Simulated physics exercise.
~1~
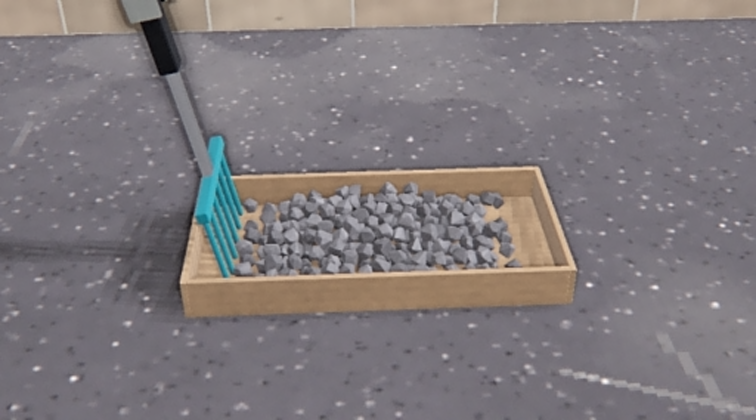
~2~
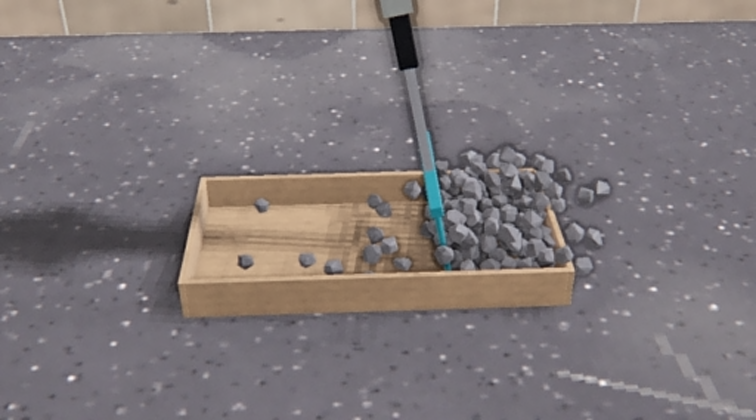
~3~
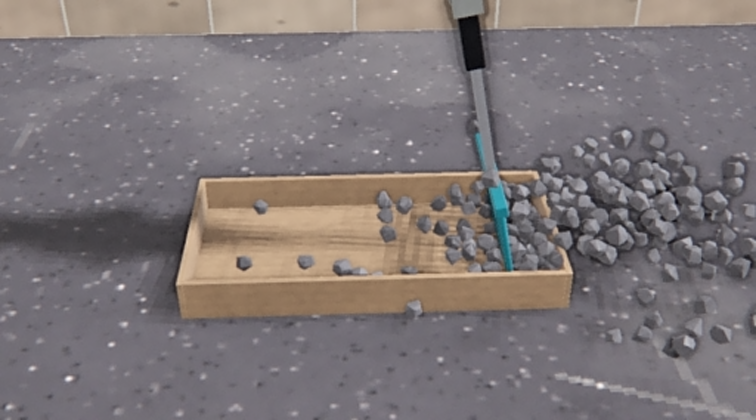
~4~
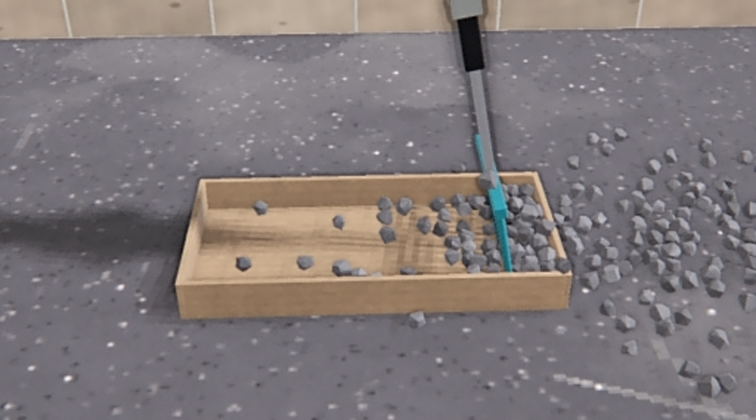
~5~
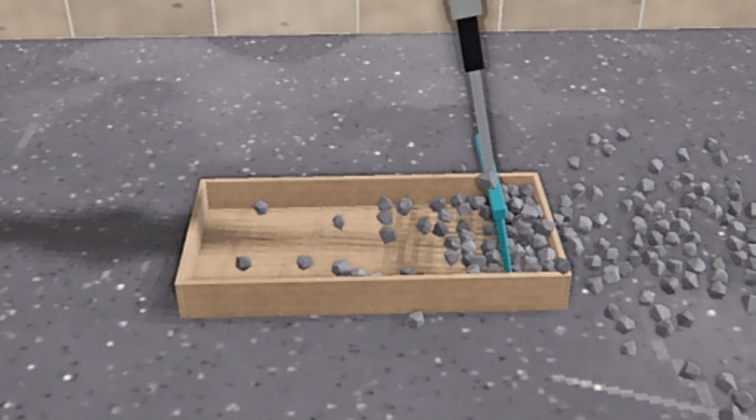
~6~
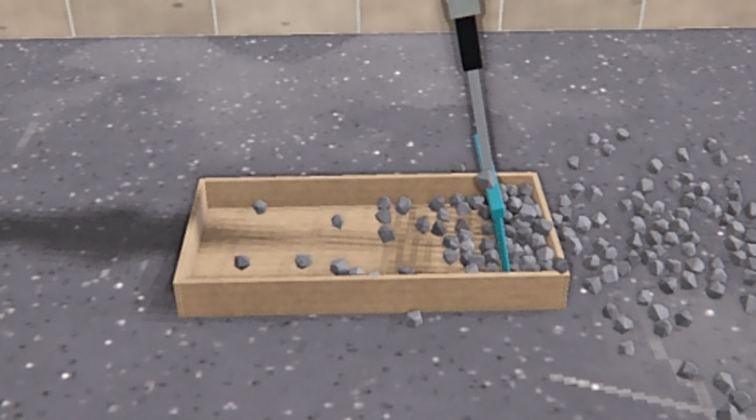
A turquoise fork held by a gripper stands at the left end of a shallow wooden trough full of grey pebbles, seen from above at an angle on a speckled dark floor below a tan tiled wall. The fork sweeps right, pushing the pebbles into a steep heap against the far end. Many spill over the right wall and scatter across the floor as the fork stops just short of it. It then stays there, with pebbles crowded around its prongs, a few stragglers left behind in the trough, and a wide spread lying outside to the right.
